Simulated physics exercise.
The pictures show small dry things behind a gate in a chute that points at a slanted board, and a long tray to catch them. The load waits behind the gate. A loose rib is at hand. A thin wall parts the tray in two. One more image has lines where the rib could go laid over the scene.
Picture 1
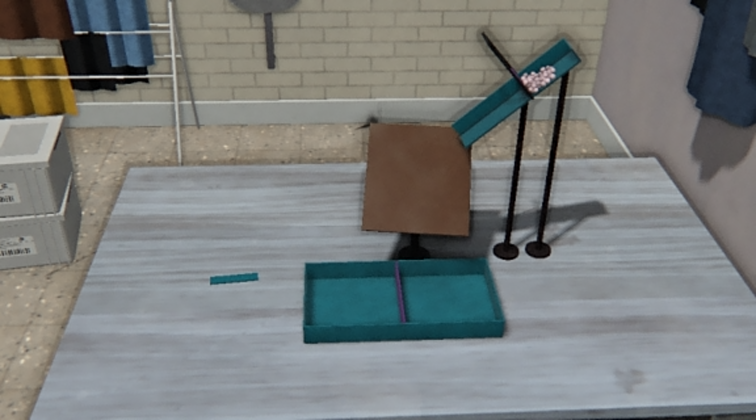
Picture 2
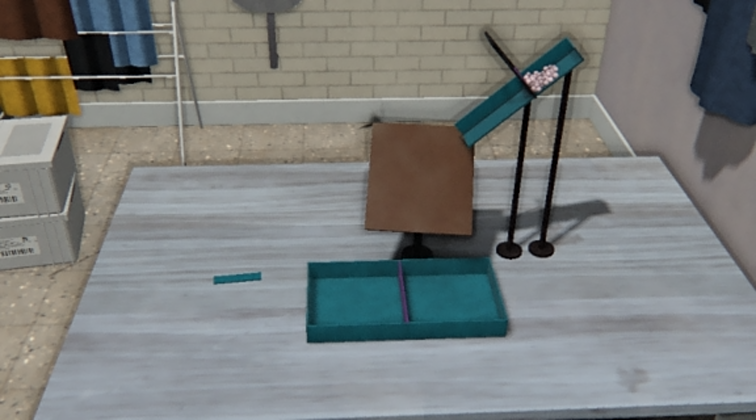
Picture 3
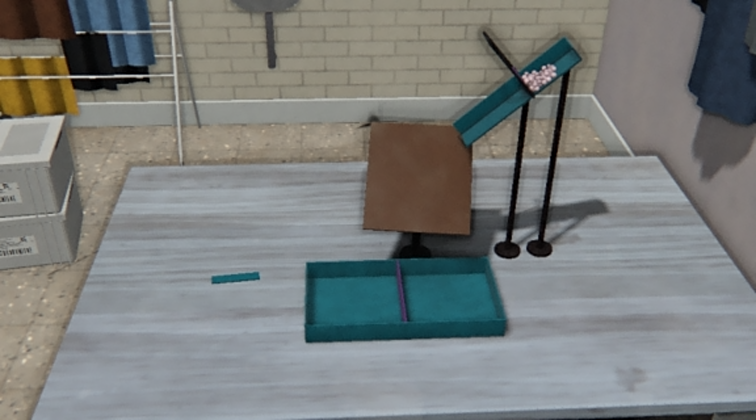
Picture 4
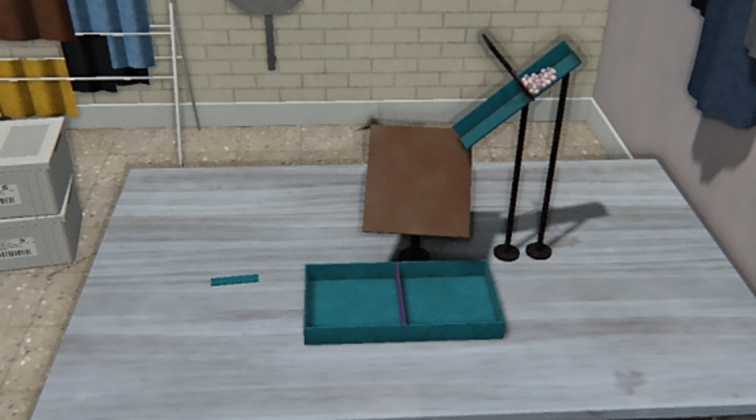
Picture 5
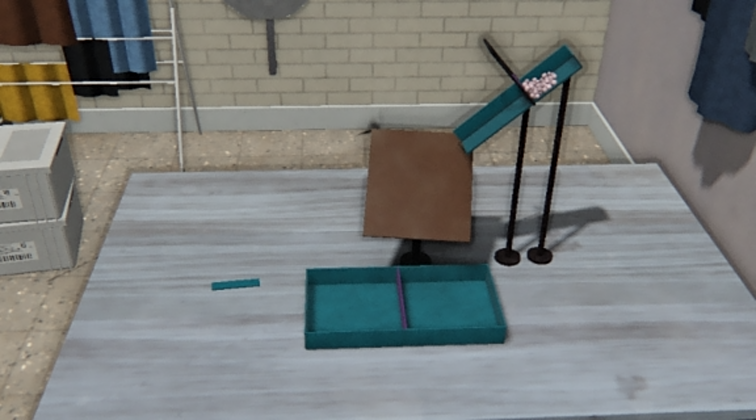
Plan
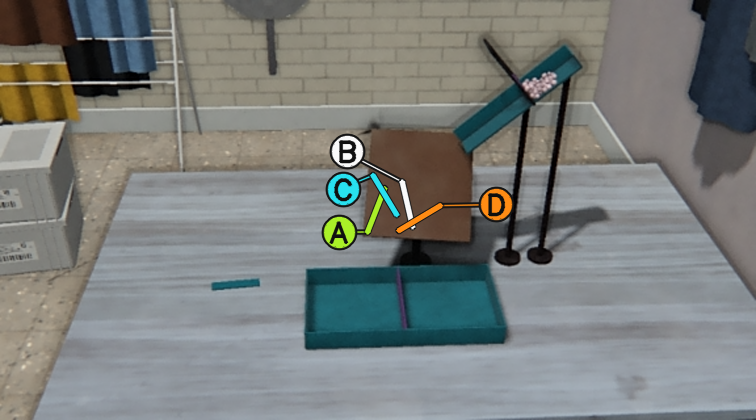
Teal chute holding pale pink beads behind a gate above a tilted brown board and divided tray, all staying practically still.
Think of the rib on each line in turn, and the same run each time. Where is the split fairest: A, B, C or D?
Line C does it best.
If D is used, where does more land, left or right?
More lands on the left.
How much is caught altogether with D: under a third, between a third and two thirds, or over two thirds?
Over two thirds.
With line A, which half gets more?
The left half.
On the marked copy, line A from (384, 188) to (367, 232); line B from (402, 181) to (412, 226); line C from (372, 175) to (396, 214); line D from (440, 205) to (398, 230).
If A is chosen, of what is caught, all but a few in the left half, a small share in the right.
If B is chosen, of what is caught, a small share in the left half, the bulk in the right.
If C is chosen, of what is caught, close to two thirds in the left half, close to a third in the right.
If D is chosen, of what is caught, the whole lot in the left half, none at all in the right.
